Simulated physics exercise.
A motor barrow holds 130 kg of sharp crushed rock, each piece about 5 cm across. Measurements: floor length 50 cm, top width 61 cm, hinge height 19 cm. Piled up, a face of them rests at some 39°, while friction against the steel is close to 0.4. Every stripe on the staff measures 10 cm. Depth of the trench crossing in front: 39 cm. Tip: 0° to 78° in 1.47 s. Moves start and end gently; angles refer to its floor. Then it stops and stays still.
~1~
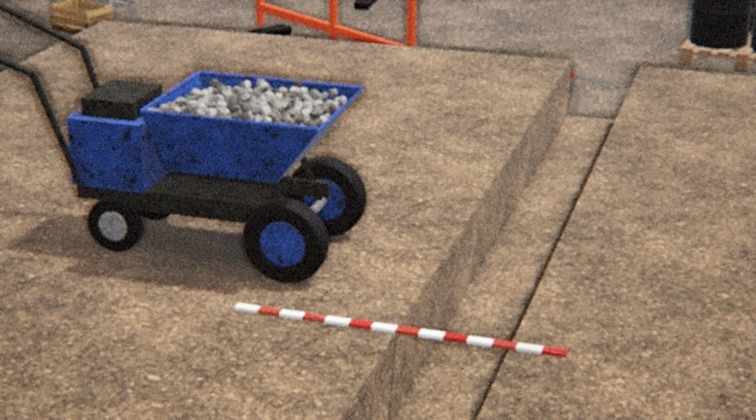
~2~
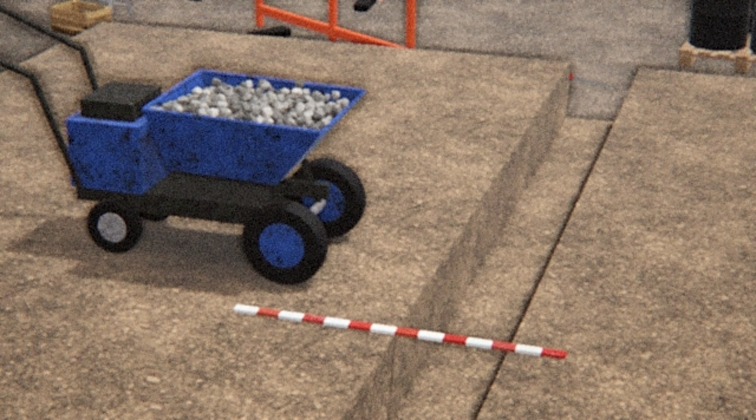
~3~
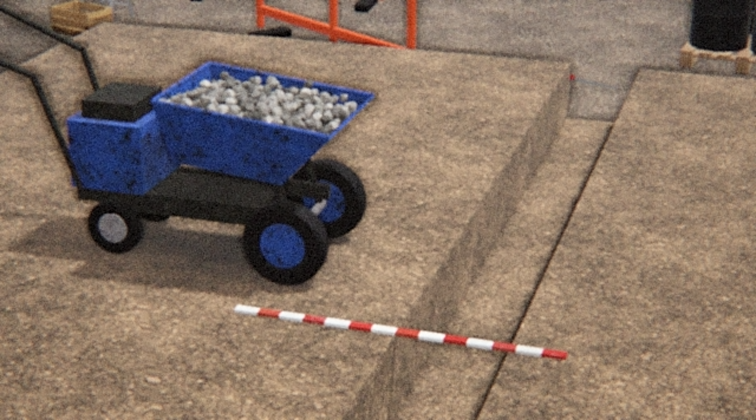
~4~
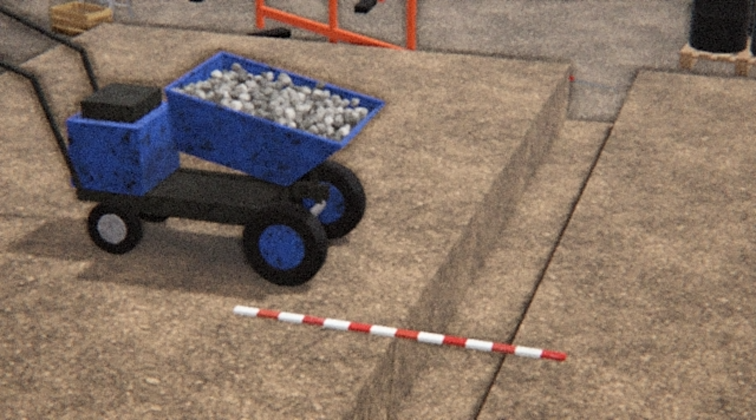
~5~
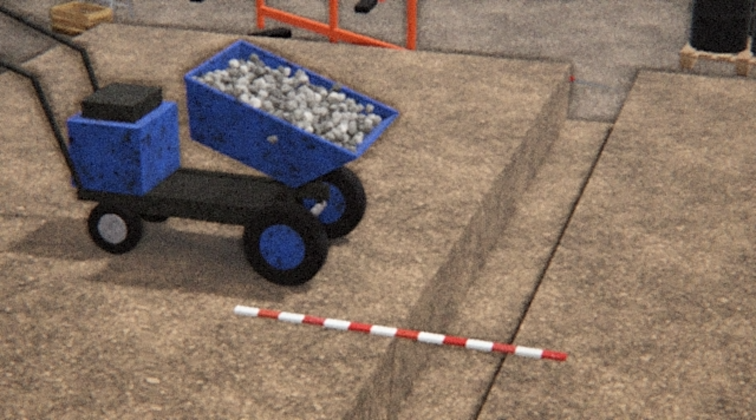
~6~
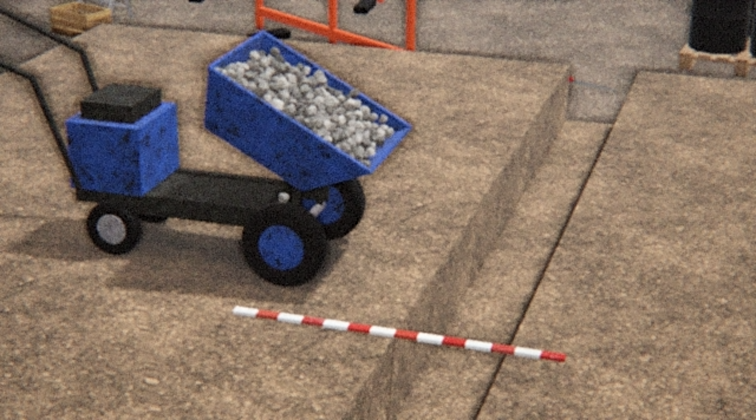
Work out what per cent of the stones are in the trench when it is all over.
It comes to roughly 100 per cent.
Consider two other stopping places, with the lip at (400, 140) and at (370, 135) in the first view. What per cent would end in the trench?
65 %, then 95 %.
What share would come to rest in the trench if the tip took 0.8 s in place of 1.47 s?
About 100 percent, I'd say.
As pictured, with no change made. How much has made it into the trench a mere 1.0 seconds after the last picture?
Roughly 50% by that time.
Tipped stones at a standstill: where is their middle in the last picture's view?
Roughly (480, 346), I'd say.
Then, 0.5 s after the last picture the floor is at 66°, 99 % in the skip, 1 % short of the trench; the foremost stones are at (427, 226).
Then, 1.0 s after the last picture the floor is at 78°, 51 % in the skip, 48 % in the trench; the foremost stones are at (531, 352).
Then, 1.3 s after the last picture the floor is at 78°, 19 % in the skip, 81 % in the trench; the foremost stones are at (529, 351).
Then, 3.3 s after the last picture the floor is at 78°, 0 % in the skip, 100 % in the trench; the foremost stones are at (527, 355).
